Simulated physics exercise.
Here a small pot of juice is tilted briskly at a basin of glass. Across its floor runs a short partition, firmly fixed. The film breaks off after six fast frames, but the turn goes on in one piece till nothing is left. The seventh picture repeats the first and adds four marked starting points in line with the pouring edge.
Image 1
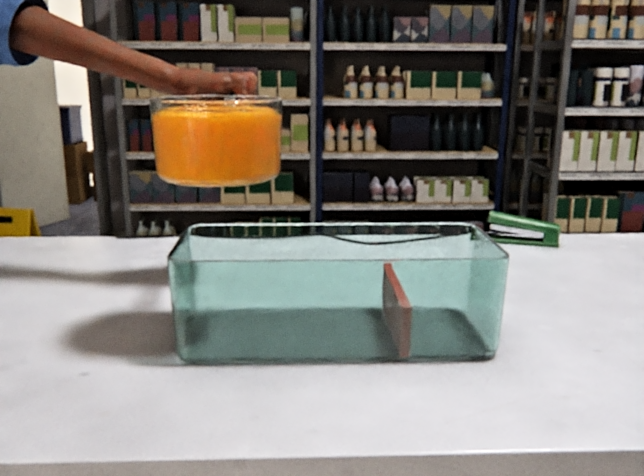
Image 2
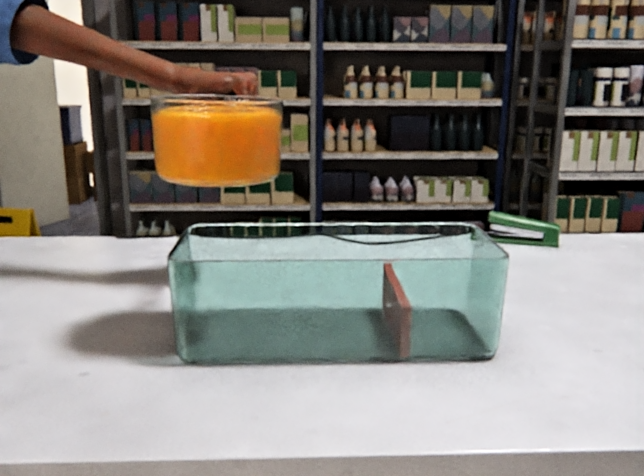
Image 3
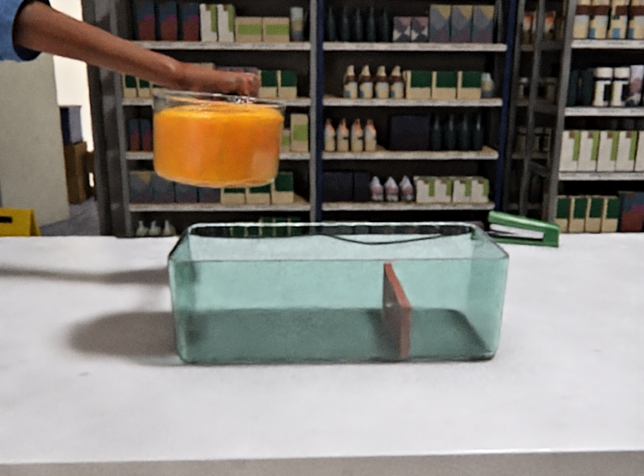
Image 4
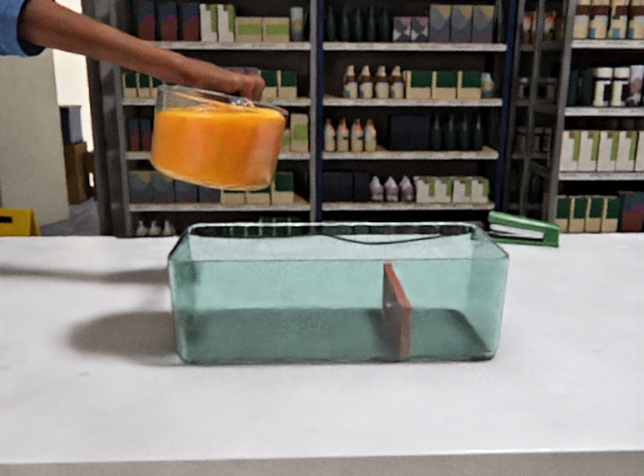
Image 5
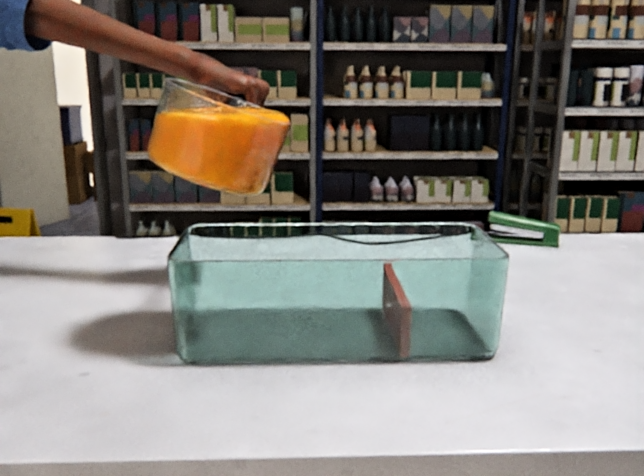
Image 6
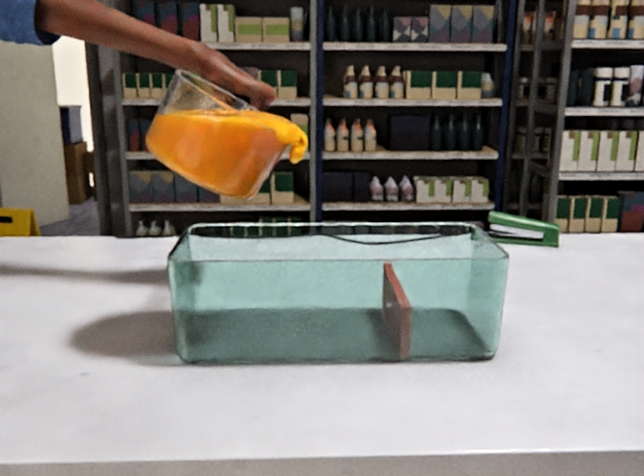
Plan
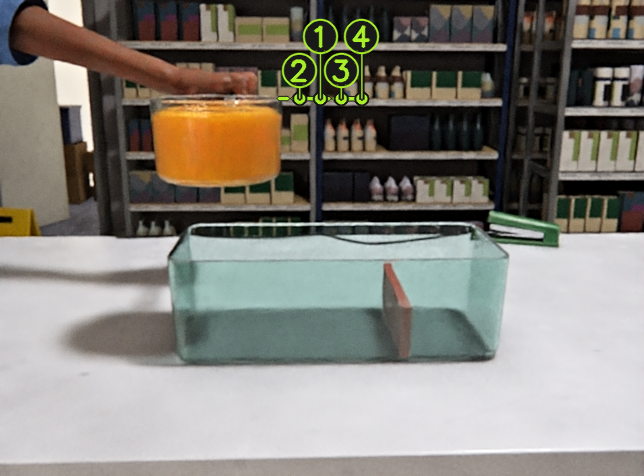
In a storeroom with stocked shelves, a hand tilting a glass pot rightward above a partitioned glass basin, orange juice spilling over the lip.
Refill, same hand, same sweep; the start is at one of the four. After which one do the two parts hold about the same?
Best: 3.
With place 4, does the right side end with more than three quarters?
No, it does not.
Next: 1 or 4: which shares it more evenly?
That is place 4.
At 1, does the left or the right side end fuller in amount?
The left one.
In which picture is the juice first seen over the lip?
Picture 5.
On the marked copy, 1 at (320, 98); 2 at (299, 98); 3 at (341, 98); 4 at (361, 98).
With 1, about 77 % ends left of the wall and 20 % right of it; 3 % is lost outside.
With 2, about 97 % ends left of the wall and 2 % right of it.
With 3, about 50 % ends left of the wall and 49 % right of it.
With 4, about 32 % ends left of the wall and 68 % right of it.
